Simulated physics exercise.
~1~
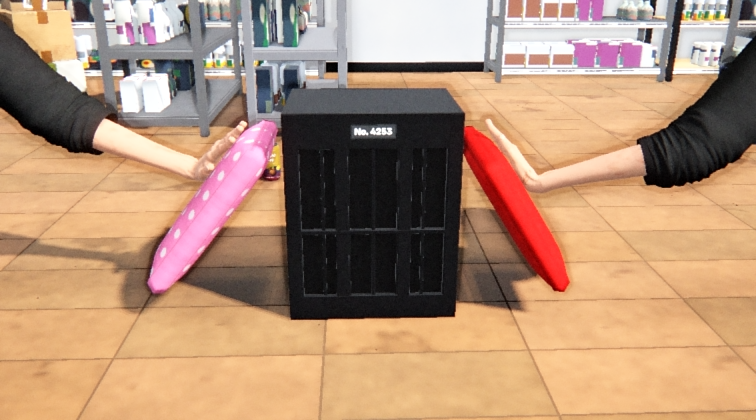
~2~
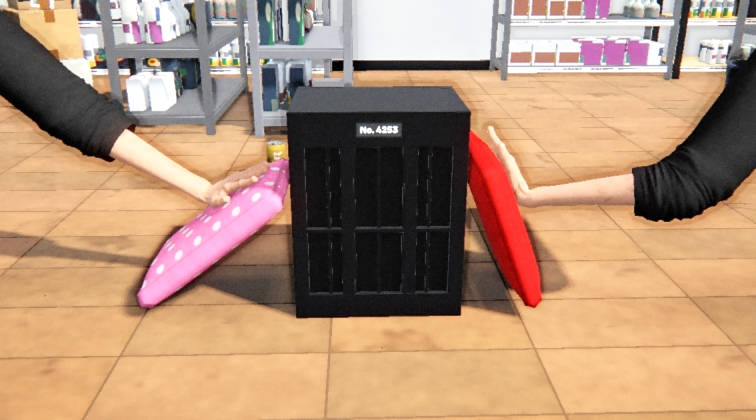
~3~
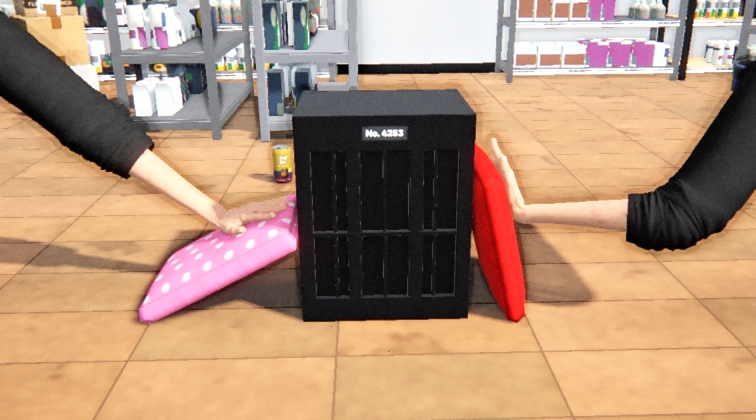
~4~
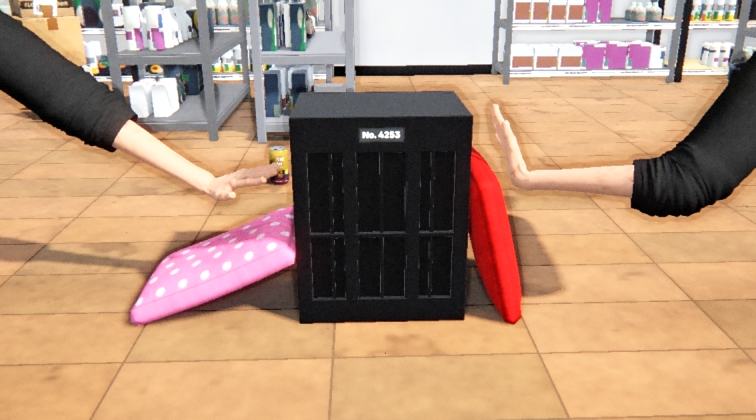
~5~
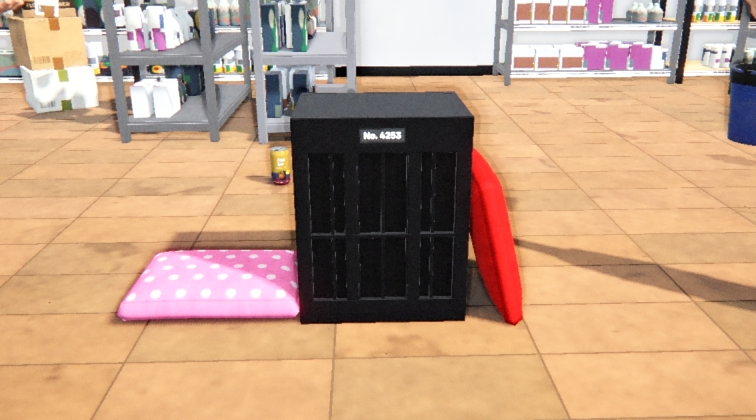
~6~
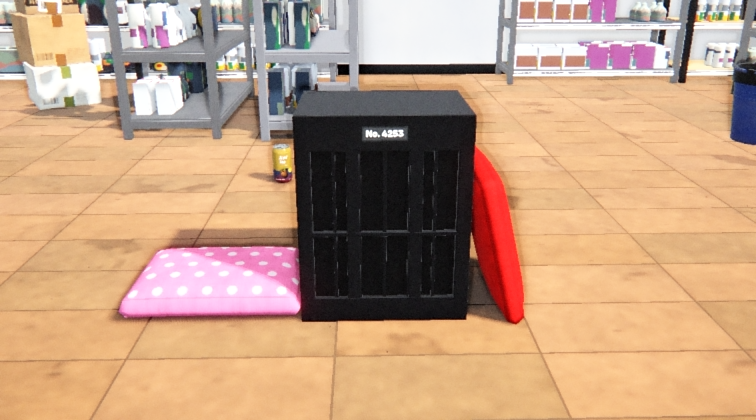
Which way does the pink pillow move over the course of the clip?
The pink pillow moves down, sinking from its lean against the black crate until it lies flat on the floor.
